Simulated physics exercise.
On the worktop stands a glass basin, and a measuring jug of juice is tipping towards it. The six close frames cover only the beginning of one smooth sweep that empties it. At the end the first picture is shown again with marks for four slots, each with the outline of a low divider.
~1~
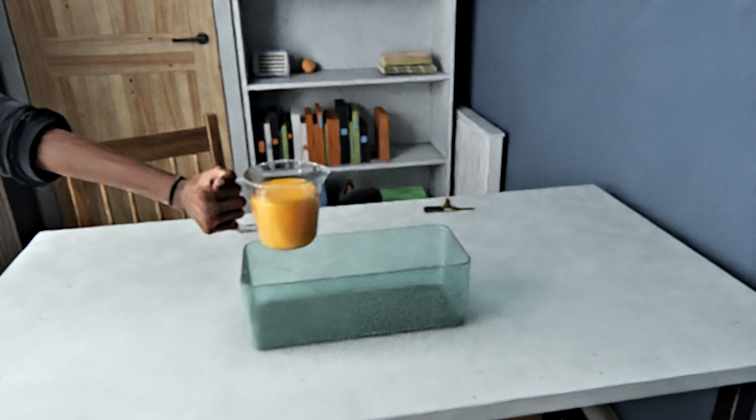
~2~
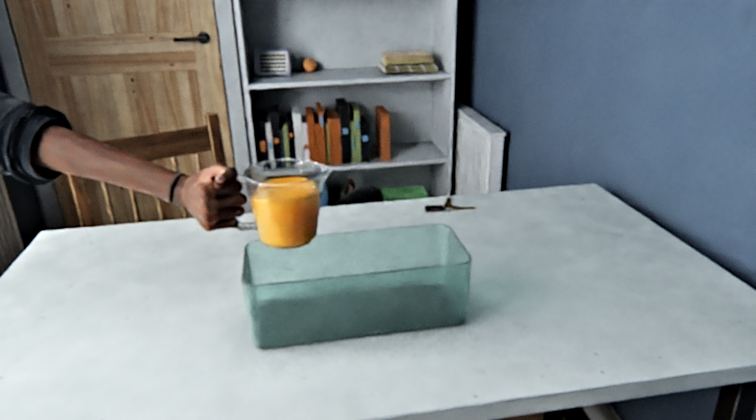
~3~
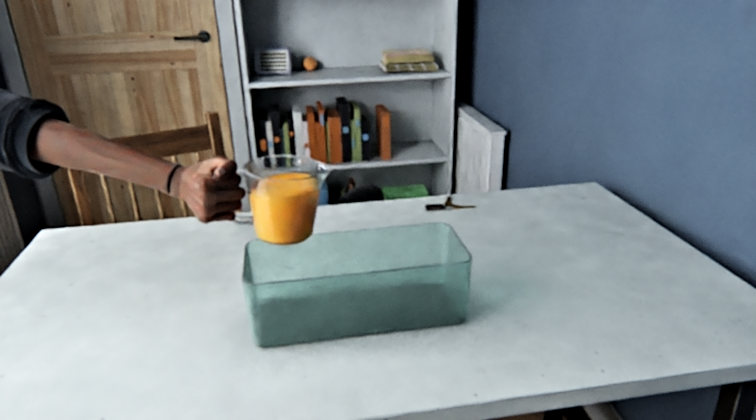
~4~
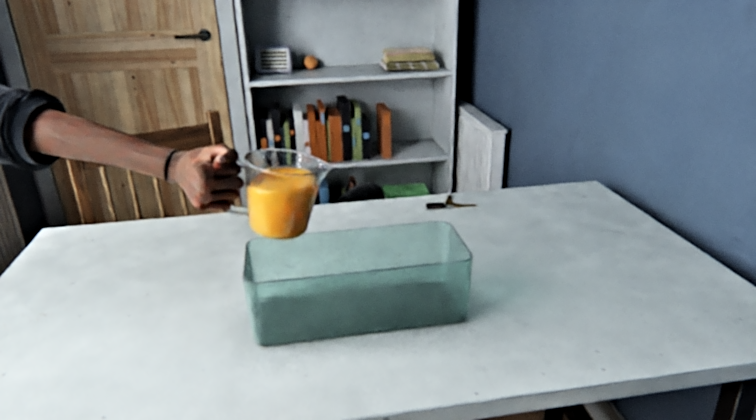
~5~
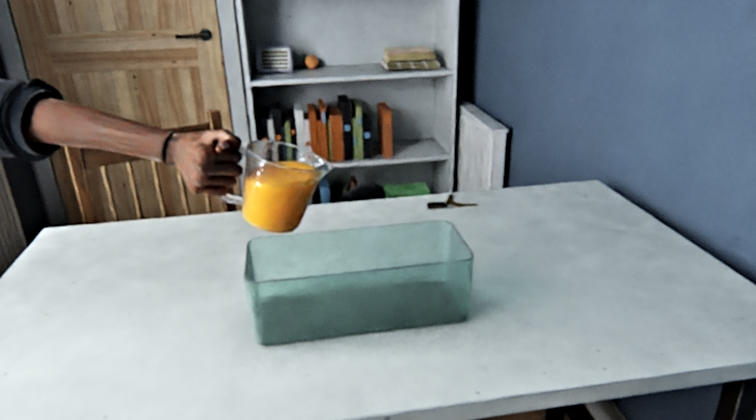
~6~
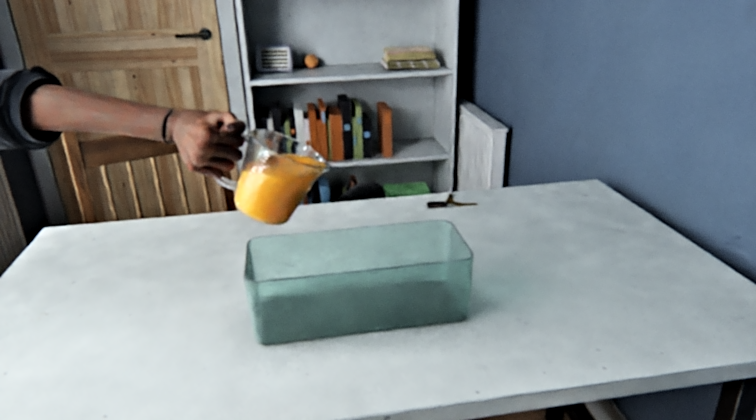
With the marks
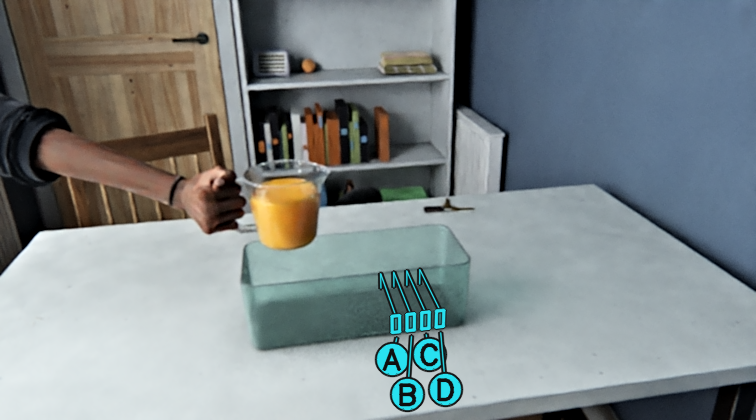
On a white worktop, a hand gradually tilts a jug of orange juice above a glass basin.
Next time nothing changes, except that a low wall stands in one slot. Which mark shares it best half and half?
Best: B.
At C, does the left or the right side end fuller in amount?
The left one.
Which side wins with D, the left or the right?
The left one.
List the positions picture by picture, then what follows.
Upright, lip at (329, 171); basin from (251, 347) to (464, 321); nothing has left yet.
Upright, lip at (330, 170); nothing has left yet.
Tipped about 5°, lip at (330, 169); nothing has left yet.
Tipped about 11°, lip at (331, 168); nothing has left yet.
Tipped about 18°, lip at (331, 167); nothing has left yet.
Tipped about 28°, lip at (331, 166); nothing has left yet.
On the marked copy, A at (396, 337); B at (411, 336); C at (426, 334); D at (440, 332).
If A is chosen, about 18 % ends left of the wall and 81 % right of it.
If B is chosen, about 56 % ends left of the wall and 42 % right of it; 3 % is lost outside.
If C is chosen, about 86 % ends left of the wall and 12 % right of it; 3 % is lost outside.
If D is chosen, about 85 % ends left of the wall and 10 % right of it; 5 % is lost outside.
